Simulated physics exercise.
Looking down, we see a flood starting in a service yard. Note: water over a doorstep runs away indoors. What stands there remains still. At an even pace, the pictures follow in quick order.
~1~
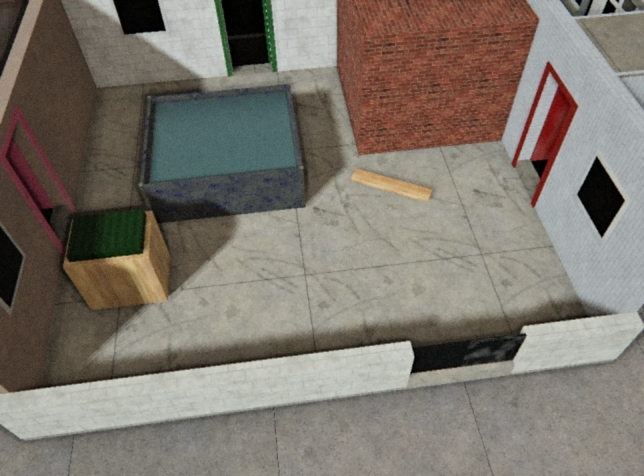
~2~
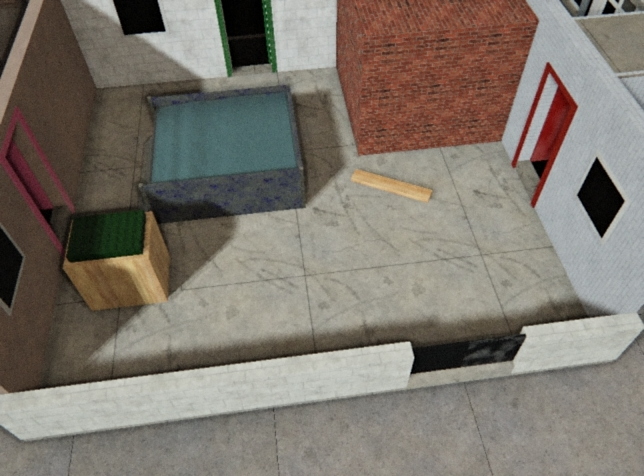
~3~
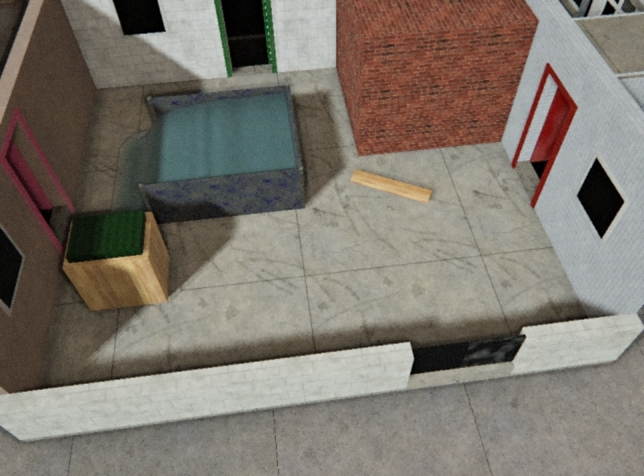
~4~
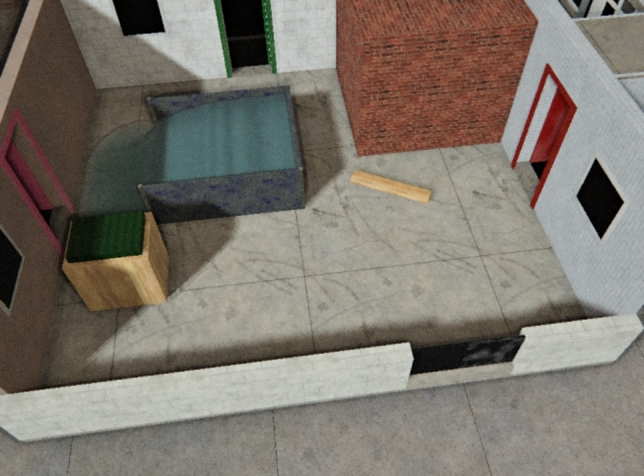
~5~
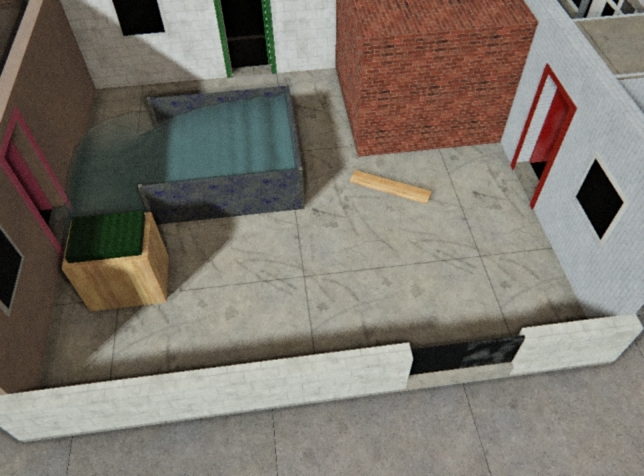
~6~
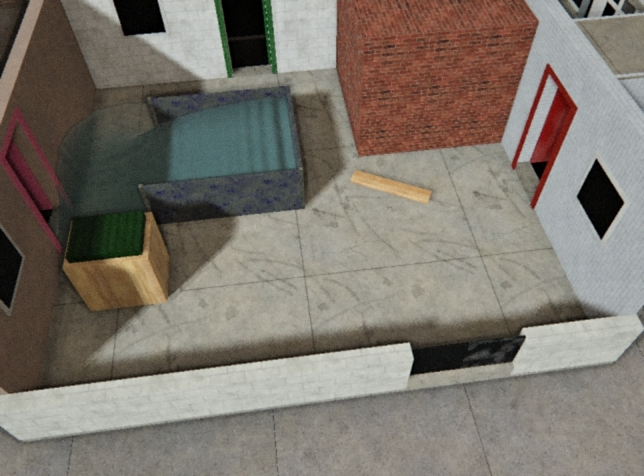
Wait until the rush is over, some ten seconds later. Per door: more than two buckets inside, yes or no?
Per door - pink door: Yes, green door: Yes, red door: No.
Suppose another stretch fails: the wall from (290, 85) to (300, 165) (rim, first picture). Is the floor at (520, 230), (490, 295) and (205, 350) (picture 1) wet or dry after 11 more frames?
Soaked, soaked, untouched.
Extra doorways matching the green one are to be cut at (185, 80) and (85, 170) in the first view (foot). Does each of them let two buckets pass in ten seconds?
Exceeds it; exceeds it.
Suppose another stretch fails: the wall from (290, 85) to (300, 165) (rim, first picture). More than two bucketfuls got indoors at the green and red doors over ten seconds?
Note: Green door crosses the line, red door crosses the line.
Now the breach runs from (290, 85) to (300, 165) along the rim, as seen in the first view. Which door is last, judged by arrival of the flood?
The one in pink comes last.
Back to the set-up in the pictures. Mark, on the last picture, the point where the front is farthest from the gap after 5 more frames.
Somewhere near (39, 389).
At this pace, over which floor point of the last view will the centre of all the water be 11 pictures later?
Point: (151, 180).
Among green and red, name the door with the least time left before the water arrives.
Going by the pictures, it would be the one in green.
A moment on, water covers 20 % of the floor; the pink door over two buckets in, the green door not reached, the red door not reached.
Next, water covers 30 % of the floor; the pink door far over two buckets in, the green door not reached, the red door not reached.
Then, water covers 55 % of the floor; the pink door far over two buckets in, the green door wet at the sill, nothing in, the red door not reached.
Later, water covers 95 % of the floor; the pink door far over two buckets in, the green door under two buckets in, the red door wet at the sill, nothing in.
In the end, water covers 100 % of the floor; the pink door far over two buckets in, the green door over two buckets in, the red door wet at the sill, nothing in.
